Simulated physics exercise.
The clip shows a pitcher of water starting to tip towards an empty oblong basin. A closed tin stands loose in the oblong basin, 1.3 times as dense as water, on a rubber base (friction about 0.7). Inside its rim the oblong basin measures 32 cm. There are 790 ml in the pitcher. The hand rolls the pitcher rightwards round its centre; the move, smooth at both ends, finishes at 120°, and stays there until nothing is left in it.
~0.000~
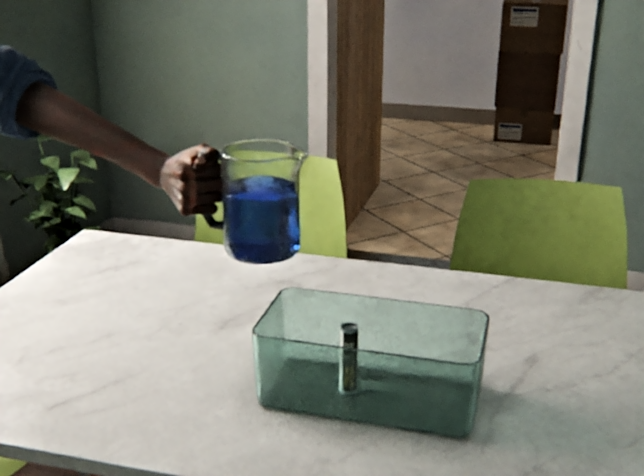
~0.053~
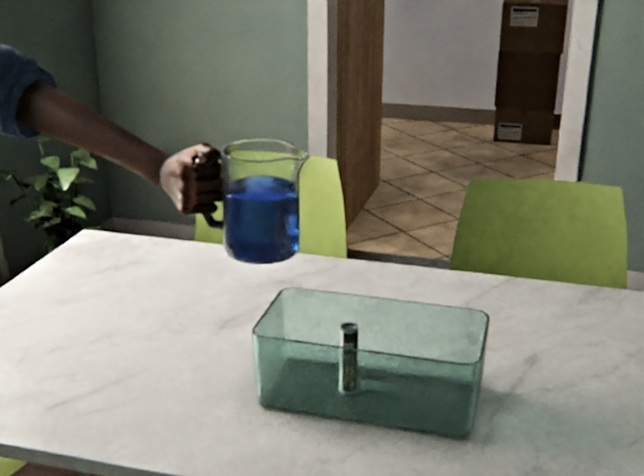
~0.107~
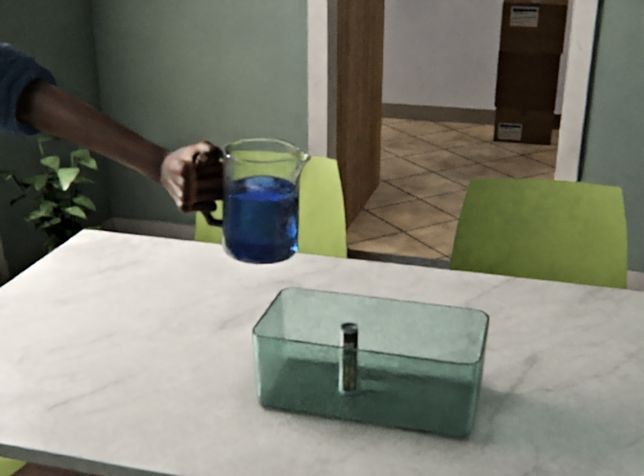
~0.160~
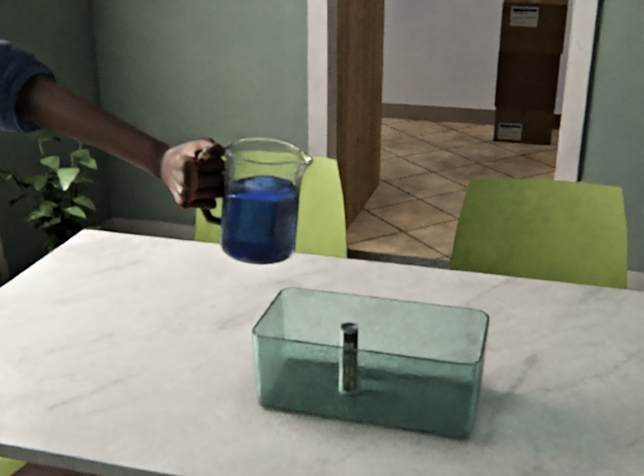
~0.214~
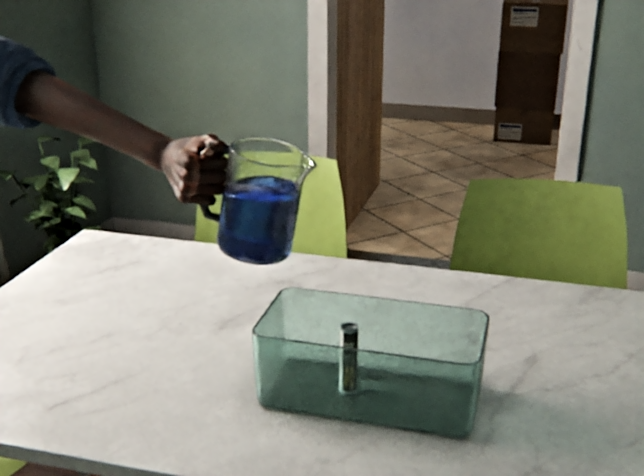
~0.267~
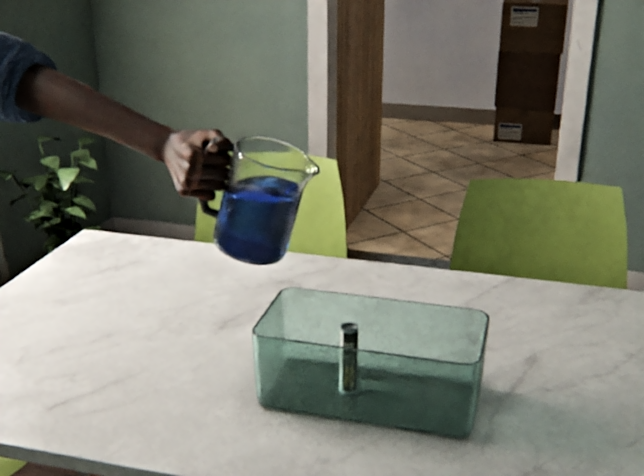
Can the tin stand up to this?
It topples.
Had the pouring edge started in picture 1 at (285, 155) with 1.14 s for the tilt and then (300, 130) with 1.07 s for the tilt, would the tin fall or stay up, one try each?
First it goes over; then it topples.
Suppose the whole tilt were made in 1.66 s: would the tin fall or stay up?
The tin falls.
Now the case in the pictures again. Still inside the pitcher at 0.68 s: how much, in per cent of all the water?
About 90 per cent.
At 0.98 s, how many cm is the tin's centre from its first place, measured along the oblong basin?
Some 0 cm.
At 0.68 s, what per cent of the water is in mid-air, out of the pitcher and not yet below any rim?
About 10 per cent.
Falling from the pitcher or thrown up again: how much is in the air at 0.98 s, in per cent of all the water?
About 24 per cent.
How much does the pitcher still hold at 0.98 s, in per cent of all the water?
About 26 per cent.
By 0.68 s the tilt is 78° and 91 per cent is still to pour; the tin stands where it began.
By 0.98 s the tilt is 114° and 26 per cent is still to pour; the tin stands where it began.
By 1.30 s the tilt is 120° and 0 per cent is still to pour; the tin lies on its side.
By 1.64 s the tilt is 120° and 0 per cent is still to pour; the tin lies on its side.
At rest the tin lies on its side.
